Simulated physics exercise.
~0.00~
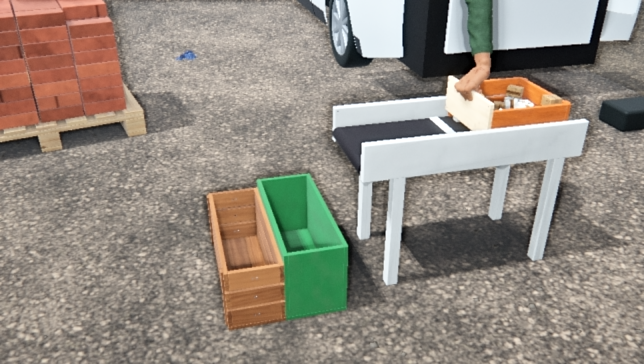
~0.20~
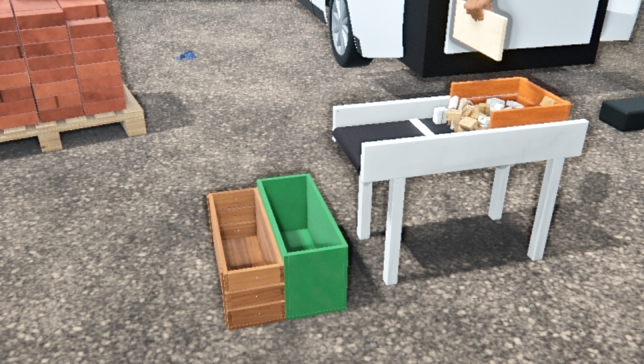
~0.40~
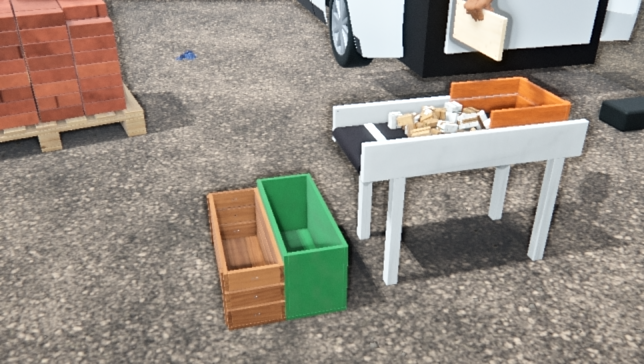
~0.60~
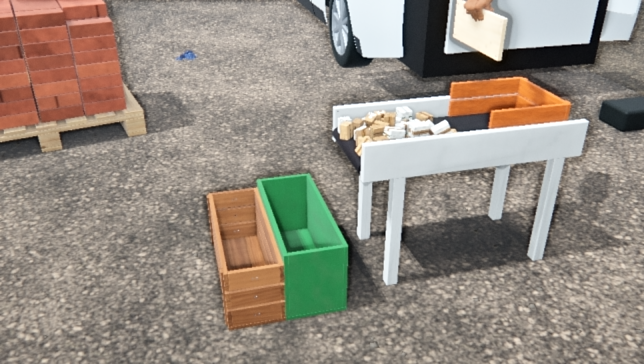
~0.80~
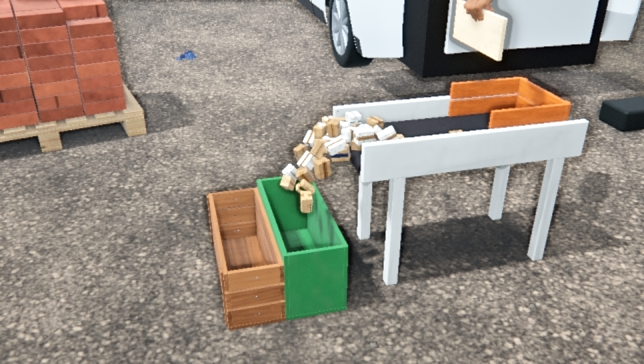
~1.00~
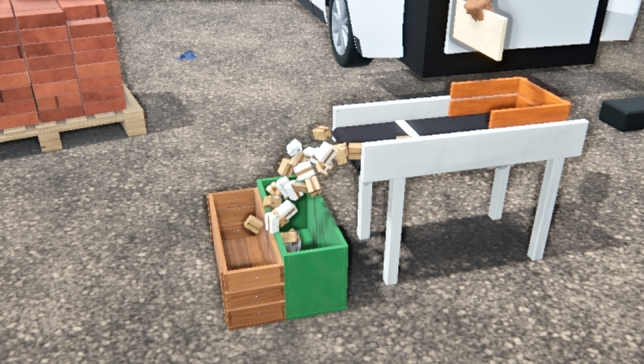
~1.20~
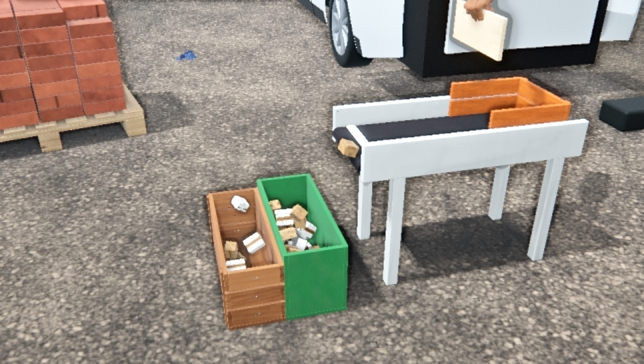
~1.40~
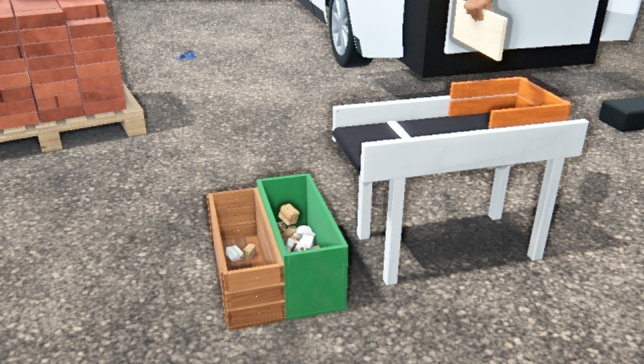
On rough paved ground, a belt carries small blocks left and drops them into two bins.
